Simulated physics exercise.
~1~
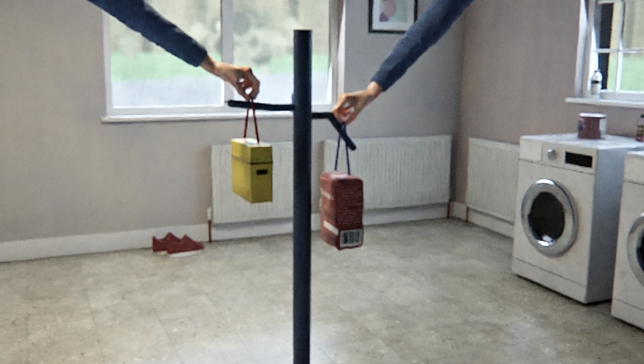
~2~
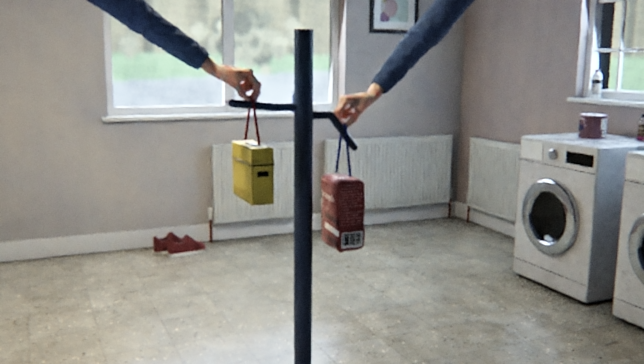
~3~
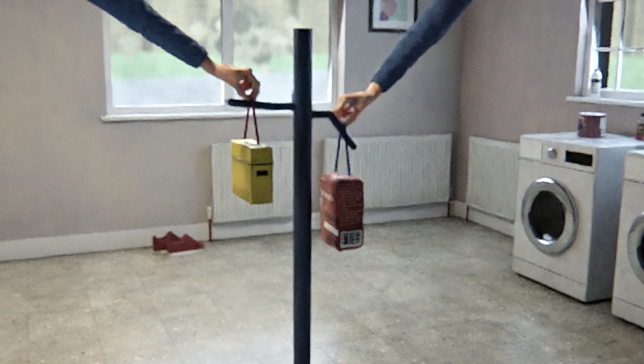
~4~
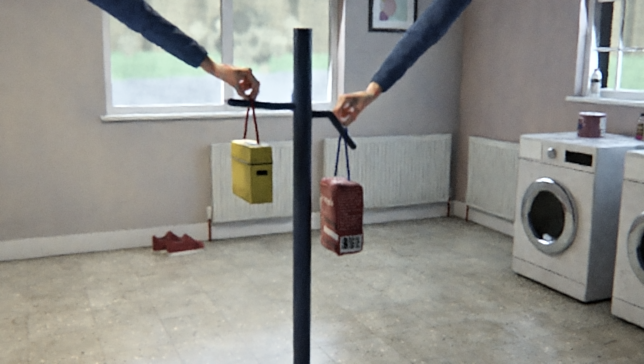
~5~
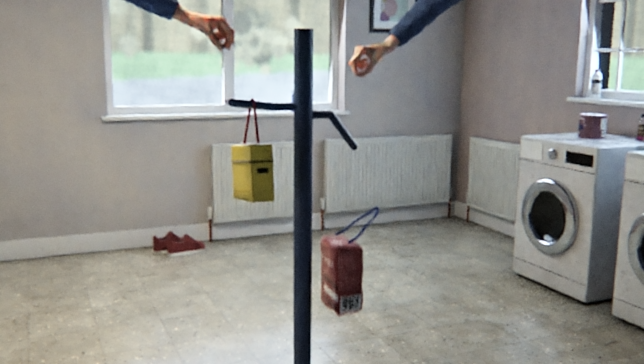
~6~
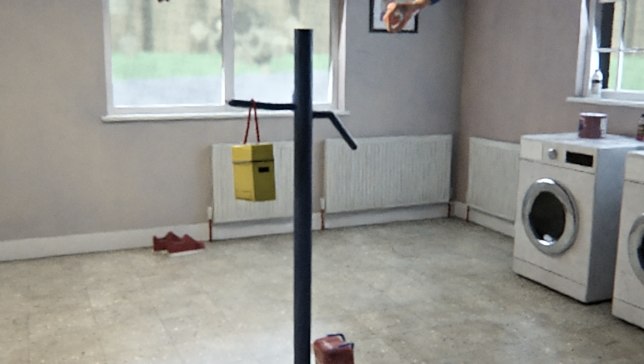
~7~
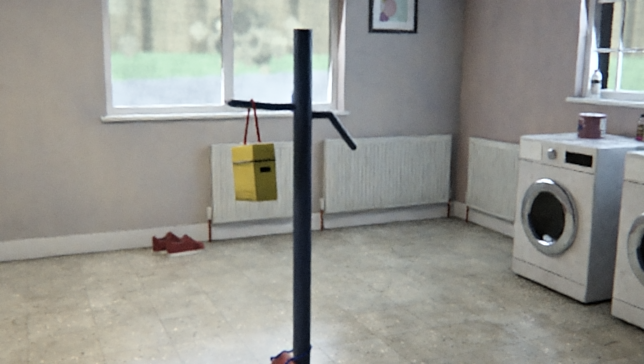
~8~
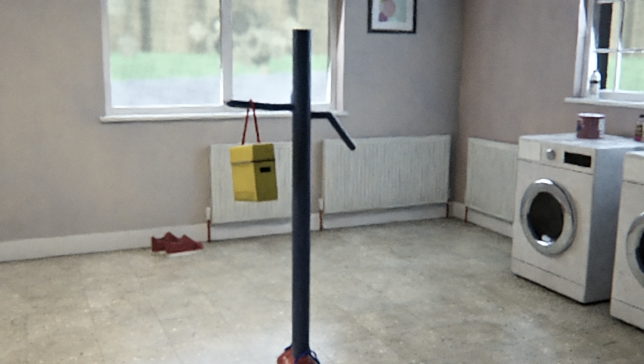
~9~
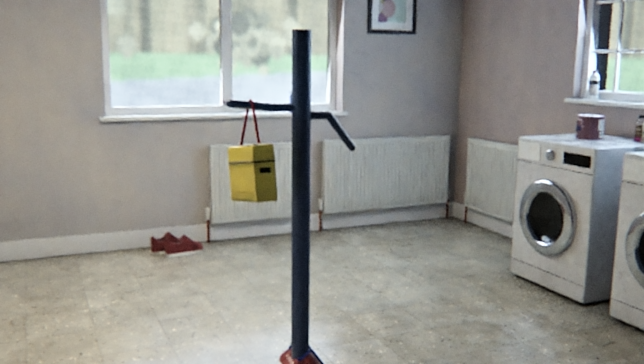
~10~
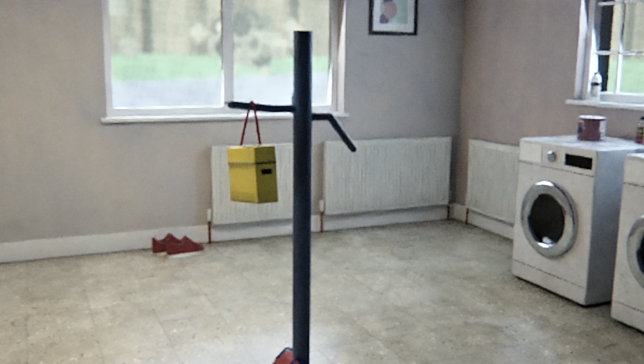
A dark upright stand with a peg on each side fills the middle of a pale room, seen from the front by a slightly swaying camera, with a window and radiators behind and white washing machines on the right. Two blue-sleeved arms hold a yellow case by its loop at the left peg and a red sack at the downward-sloping right peg. The hands let go and draw back out of view. The red sack drops from its peg to the floor and shifts left to the foot of the pole. The yellow case stays hanging from its loop on the left peg.
